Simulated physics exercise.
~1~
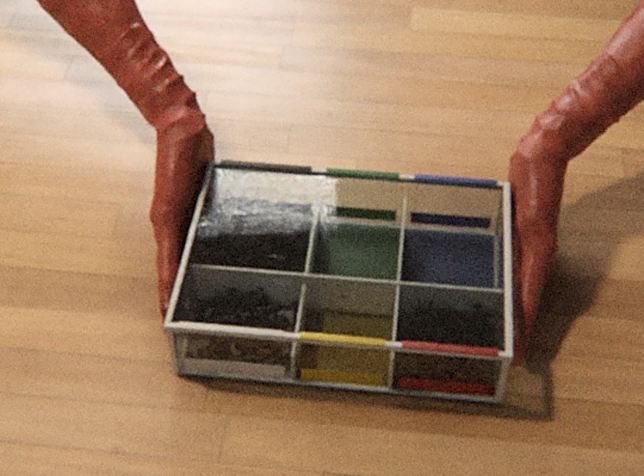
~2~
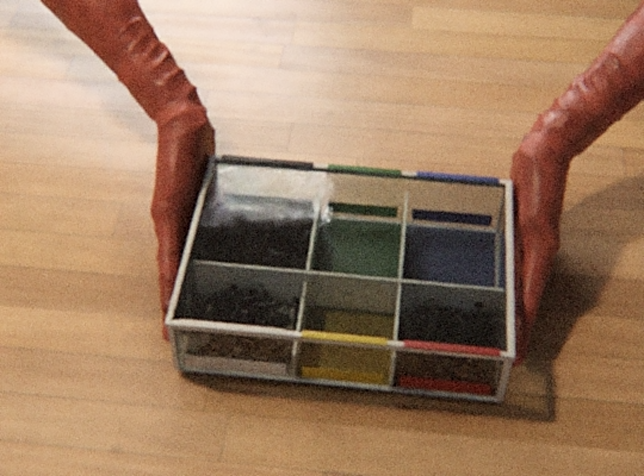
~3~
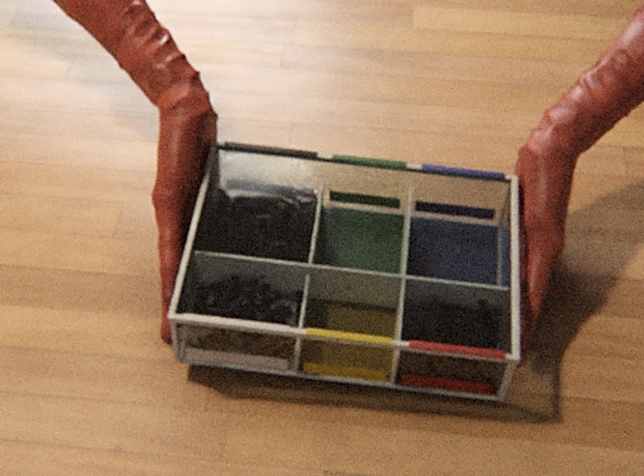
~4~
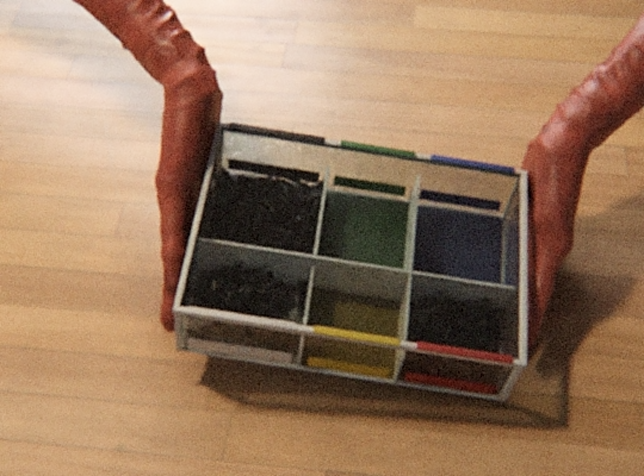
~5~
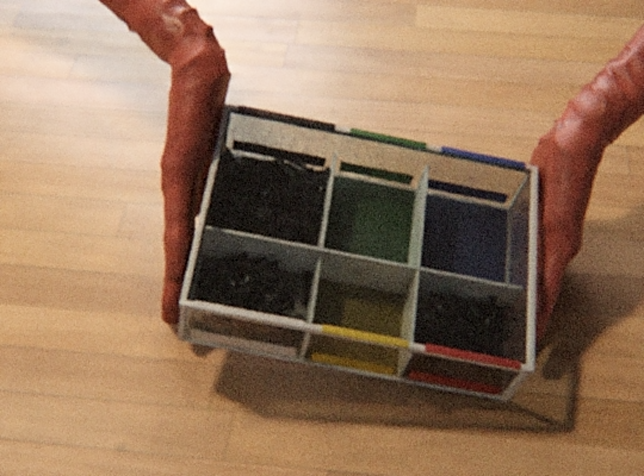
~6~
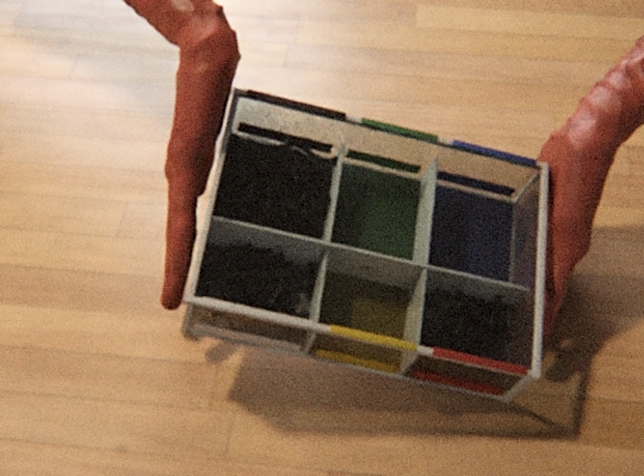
At the start, two reddish arms hold a clear box of six compartments, some containing dark pieces, level above a wooden floor. The hands then gradually tilt it, raising the left side while the right front corner becomes lowest, and the dark contents show little shift inside their compartments.
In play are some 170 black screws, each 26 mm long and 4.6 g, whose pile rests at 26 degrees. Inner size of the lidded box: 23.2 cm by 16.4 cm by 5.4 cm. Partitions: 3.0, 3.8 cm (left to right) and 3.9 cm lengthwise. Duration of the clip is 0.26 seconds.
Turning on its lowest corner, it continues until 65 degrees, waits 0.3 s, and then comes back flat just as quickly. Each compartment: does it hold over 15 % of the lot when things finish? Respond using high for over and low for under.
Red high, blue low, green low, yellow low, white high, black high.
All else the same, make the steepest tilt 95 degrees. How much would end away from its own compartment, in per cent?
I'd say close to 35 percent.
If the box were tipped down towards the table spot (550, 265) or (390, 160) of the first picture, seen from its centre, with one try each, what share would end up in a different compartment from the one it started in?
Roughly 10 per cent on the first try and 0 per cent on the second.
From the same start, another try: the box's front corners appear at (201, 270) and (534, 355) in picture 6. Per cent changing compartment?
I'd put it at about 0 per cent.
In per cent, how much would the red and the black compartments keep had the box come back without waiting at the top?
Result - red: 35 %; black: 35 %.
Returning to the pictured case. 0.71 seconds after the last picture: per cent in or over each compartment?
You'd find red at 35, blue at 0, green at 0, yellow at 0, white at 25 and black at 40 per cent.
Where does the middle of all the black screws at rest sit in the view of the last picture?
Once everything settles, the centre is around (292, 320).
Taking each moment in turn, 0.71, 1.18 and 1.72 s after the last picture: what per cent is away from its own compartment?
In order: 5, then 5, then 5.
Then, 0.71 s after the last picture, tilt 65 degrees; red 35 %, white 25 %, black 40 %.
Then, 1.18 s after the last picture, tilt 34 degrees; red 35 %, white 25 %, black 40 %.
Then, 1.72 s after the last picture, tilt 0 degrees; red 35 %, white 25 %, black 40 %.
In the end, red 35 %, blue 0 %, green 0 %, yellow 0 %, white 25 %, black 40 %.
